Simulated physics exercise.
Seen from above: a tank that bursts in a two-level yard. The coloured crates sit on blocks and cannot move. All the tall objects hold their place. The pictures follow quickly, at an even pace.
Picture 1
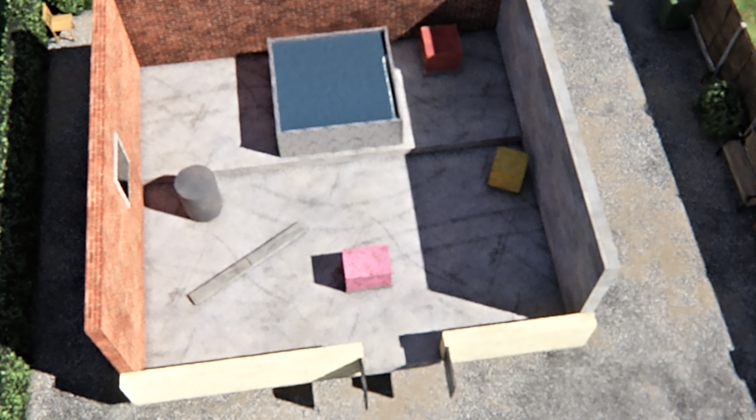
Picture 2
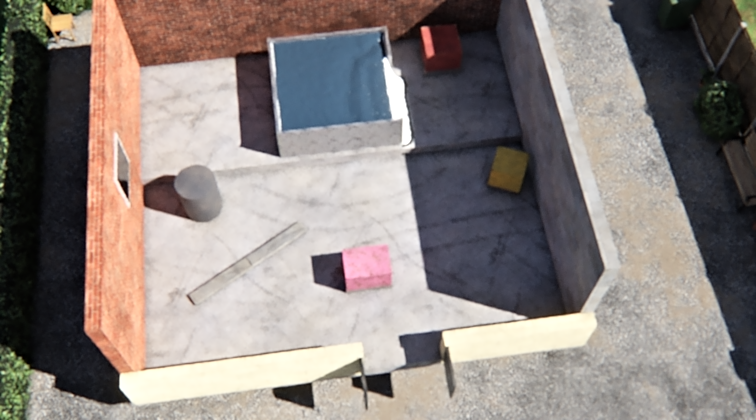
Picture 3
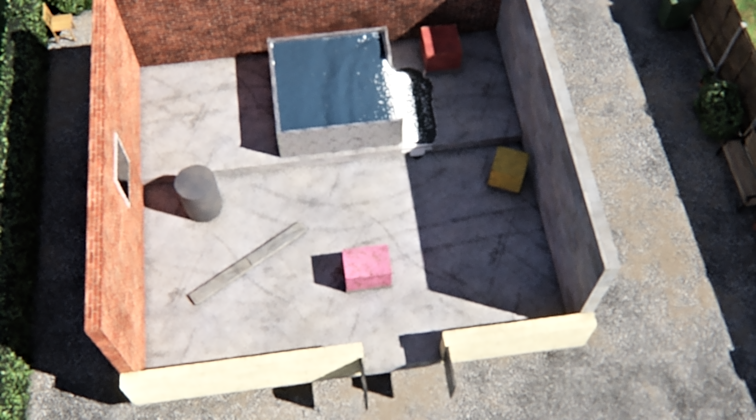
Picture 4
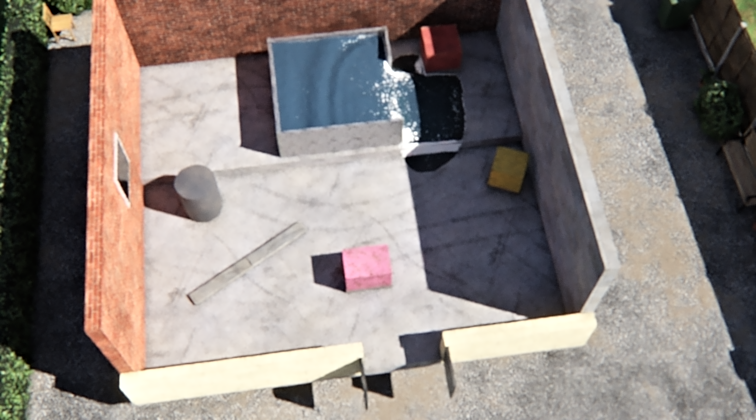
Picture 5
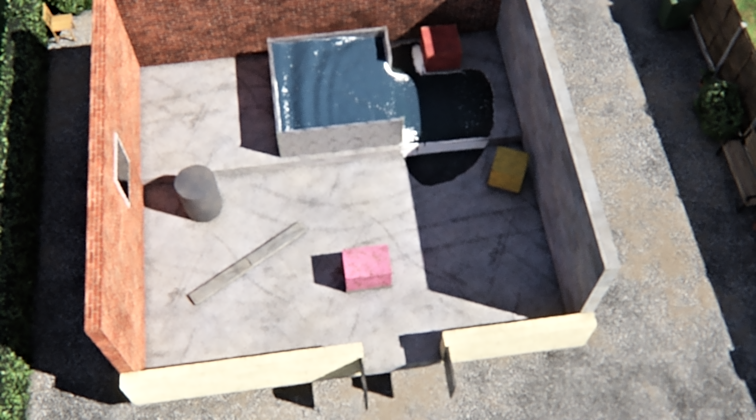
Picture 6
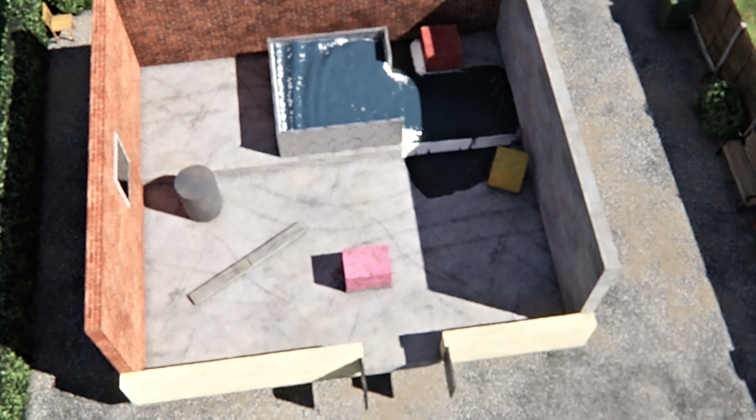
Dark water bursting from the right side of a raised tank, spreading past a red block towards a yellow one in a walled yard.
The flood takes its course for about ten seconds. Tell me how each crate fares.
One by one: The pink crate gets wet; the yellow crate gets wet; the red crate gets wet.
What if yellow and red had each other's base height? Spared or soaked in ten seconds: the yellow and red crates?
Then: The yellow crate gets wet; the red crate gets wet.
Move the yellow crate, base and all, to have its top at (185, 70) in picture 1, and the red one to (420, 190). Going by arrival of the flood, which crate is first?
First comes the red one.
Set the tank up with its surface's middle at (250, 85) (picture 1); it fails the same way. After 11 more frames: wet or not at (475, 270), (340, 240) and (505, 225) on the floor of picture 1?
In that order: Under water, not flooded, wet.
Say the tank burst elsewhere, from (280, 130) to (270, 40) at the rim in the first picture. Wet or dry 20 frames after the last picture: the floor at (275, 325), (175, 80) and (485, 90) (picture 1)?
As listed: Wet, wet, clear.
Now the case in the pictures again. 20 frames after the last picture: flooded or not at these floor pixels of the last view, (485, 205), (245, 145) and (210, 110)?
In turn: Under water, dry, dry.
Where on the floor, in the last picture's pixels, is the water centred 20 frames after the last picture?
Around (421, 133).
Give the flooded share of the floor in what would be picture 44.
Near 75 in a hundred.
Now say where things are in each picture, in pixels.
The first frame shows still water in the water tank at (334, 81).
In the second frame, the front is at (403, 146), out from the gap at (394, 103).
In the third frame, the front is at (420, 75), out from the gap at (393, 104).
In the fourth frame, the front is at (456, 80), out from the gap at (393, 105).
In the fifth frame, the front is at (485, 82), out from the gap at (393, 105).
In the sixth frame, the front is at (506, 75), out from the gap at (393, 105).
A moment on, water covers 20 % of the floor; the pink crate not reached, the yellow crate water round its plinth, the red crate water round its plinth.
Next, water covers 25 % of the floor; the pink crate not reached, the yellow crate water round its plinth, the red crate water round its plinth.
Then, water covers 45 % of the floor; the pink crate water round its plinth, the yellow crate water round its plinth, the red crate water round its plinth.
Later, water covers 75 % of the floor; the pink crate water round its plinth, the yellow crate water round its plinth, the red crate water round its plinth.
In the end, water covers 90 % of the floor; the pink crate was topped, the yellow crate was topped, the red crate was topped.
